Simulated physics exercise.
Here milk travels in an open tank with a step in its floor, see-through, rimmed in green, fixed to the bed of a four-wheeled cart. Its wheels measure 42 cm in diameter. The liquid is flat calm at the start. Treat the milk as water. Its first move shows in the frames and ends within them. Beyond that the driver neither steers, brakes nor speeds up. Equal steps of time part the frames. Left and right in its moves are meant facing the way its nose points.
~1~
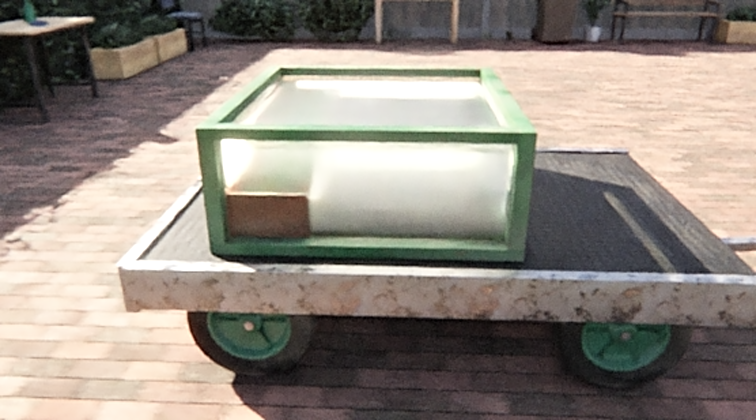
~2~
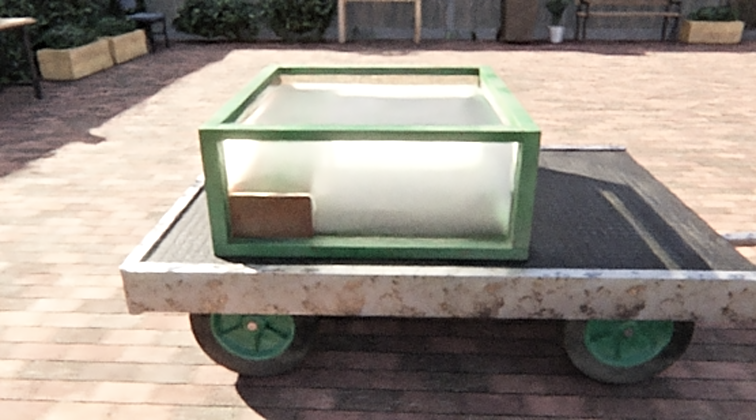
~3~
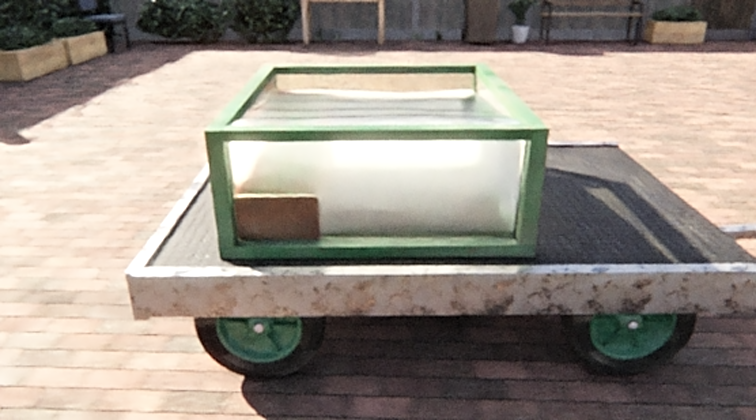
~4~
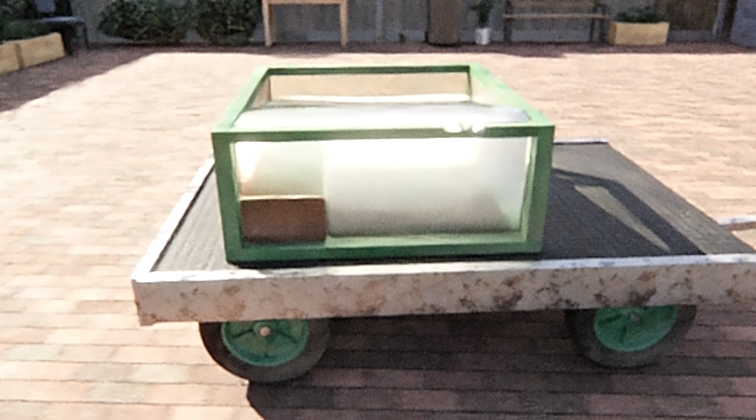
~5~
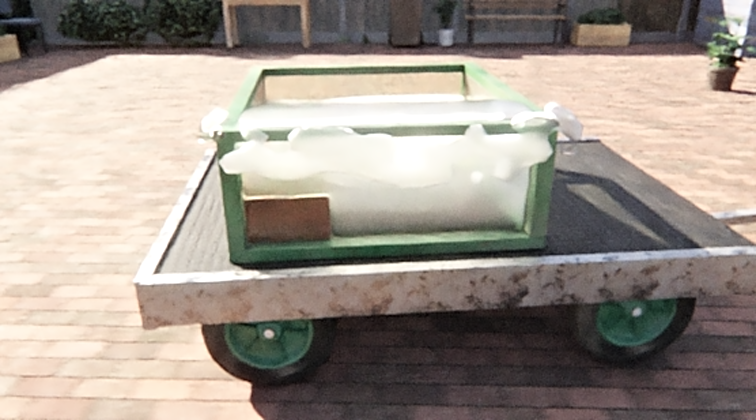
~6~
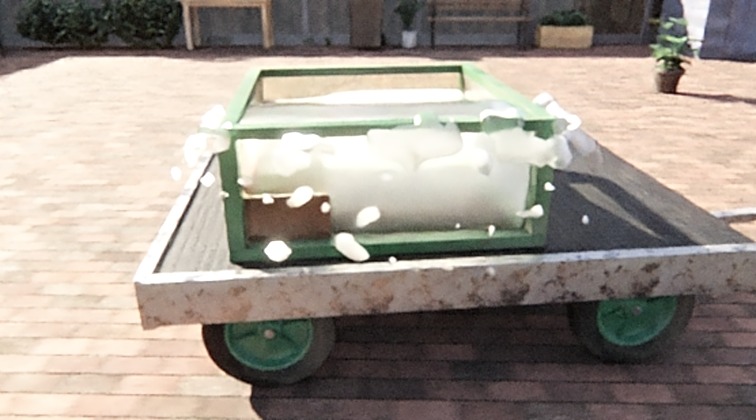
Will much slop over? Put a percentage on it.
About 5 per cent.
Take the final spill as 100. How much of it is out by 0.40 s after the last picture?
About 40 per cent.
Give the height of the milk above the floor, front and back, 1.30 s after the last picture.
About 28 cm in front and 30 cm behind.
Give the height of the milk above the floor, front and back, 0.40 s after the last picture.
Front 32 cm, back 32 cm.
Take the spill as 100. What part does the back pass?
About 20 per cent.
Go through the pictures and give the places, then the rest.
The first frame shows the milk reaches (464, 85) at the front end; it reaches (295, 84) at the back end; no slope yet; edge of the step at (266, 196); the front is on the right, levels are read along the far wall; a wheel hub at (247, 330).
The second frame shows the milk reaches (463, 90) at the front end; it reaches (294, 84) at the back end; it is heaped 2° towards the near side.
The third frame shows the milk reaches (460, 91) at the front end; it reaches (291, 93) at the back end; it is heaped 8° towards the near side.
The fourth frame shows the milk reaches (454, 99) at the front end; it reaches (286, 98) at the back end; it is heaped 11° towards the near side.
The fifth frame shows the milk reaches (450, 99) at the front end; it reaches (282, 103) at the back end; it is heaped 11° towards the near side.
The sixth frame shows the milk reaches (448, 97) at the front end; it reaches (280, 102) at the back end; it is heaped 8° towards the near side; a wheel hub at (269, 340); milk is coming over the near side.
Another 0.40 s on from the last picture, it stands 33 cm high behind and 32 cm in front; 2 per cent has gone over the near side.
Another 0.80 s on from the last picture, it stands 28 cm high behind and 29 cm in front; 3 per cent has gone over the near side.
Another 1.30 s on from the last picture, it stands 30 cm high behind and 29 cm in front; 3 per cent has gone over the near side and the far side.
Another 2.98 s on from the last picture, 5 per cent has gone over the near side and the far side, 9 of 206 litres.
